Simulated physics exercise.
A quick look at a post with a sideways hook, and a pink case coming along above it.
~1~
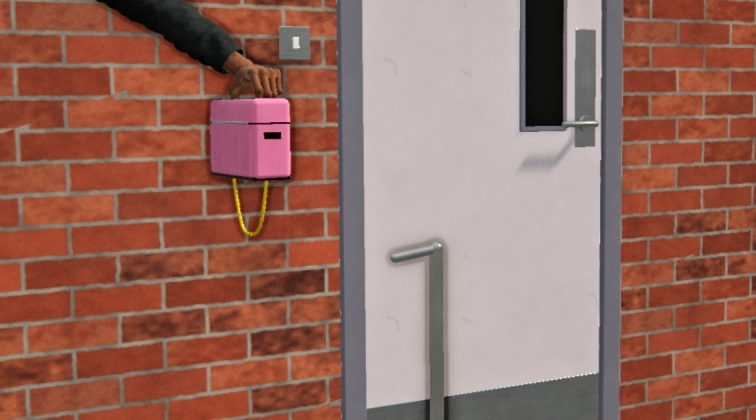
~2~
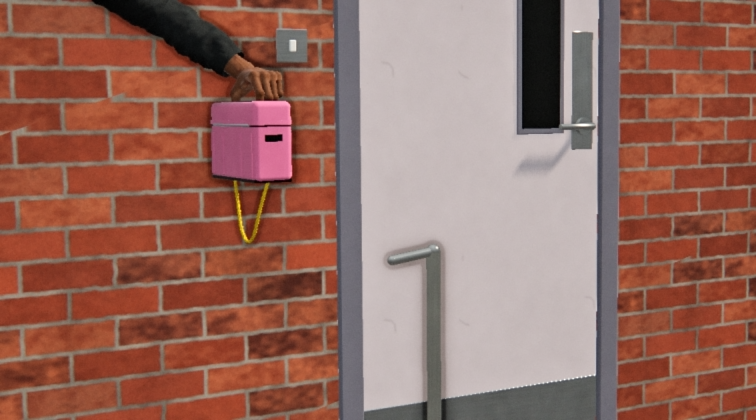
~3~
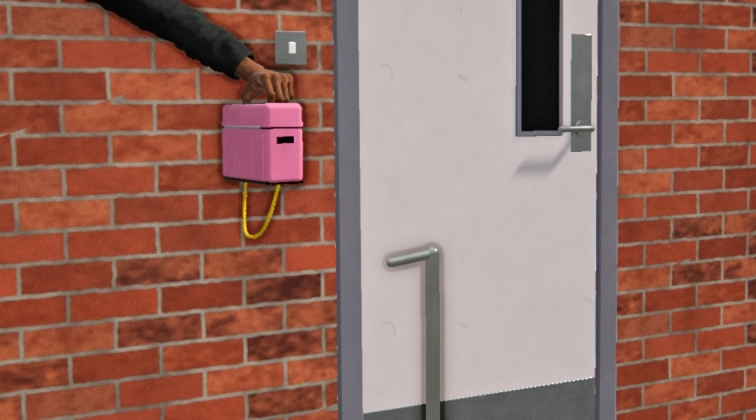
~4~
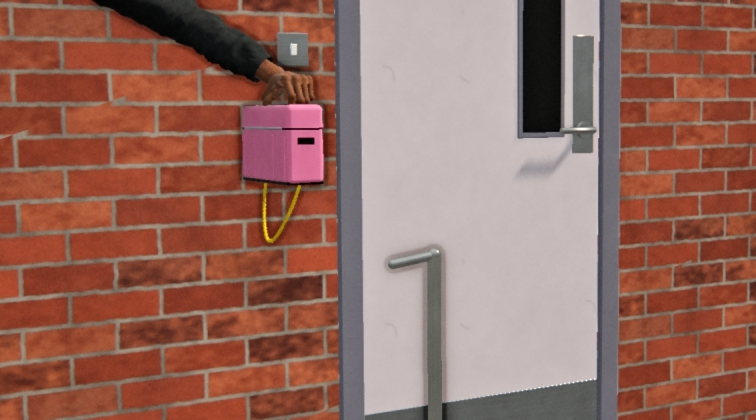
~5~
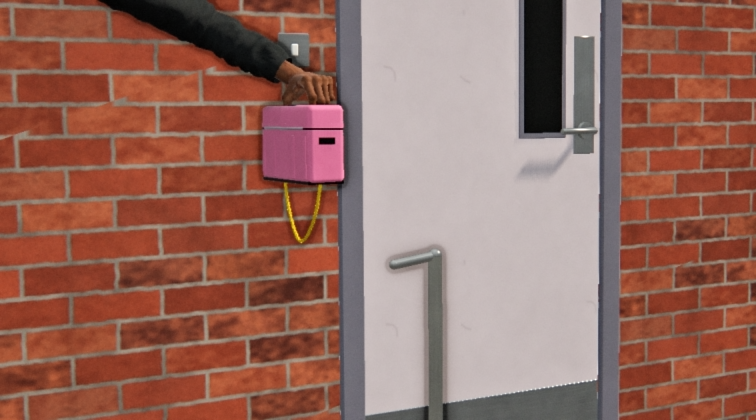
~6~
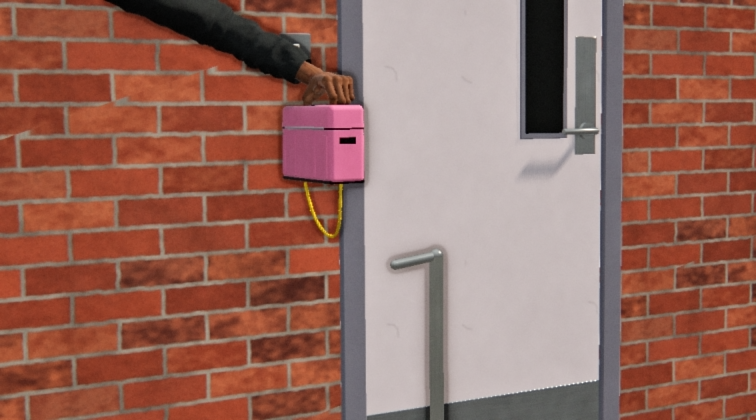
A pink case with a yellow loop moves right in a hand, above a sideways hook.
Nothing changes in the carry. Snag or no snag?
The pink case comes away clean.
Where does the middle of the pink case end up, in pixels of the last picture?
Close to (557, 138).
Then, 0.42 s on from there, case nearing the post near (386, 142).
Then, 1.00 s on from there, case past the post near (468, 140).
Then, 1.62 s on from there, case past the post near (549, 138).
In the end, case past the post near (557, 137). The pink case passes clear.
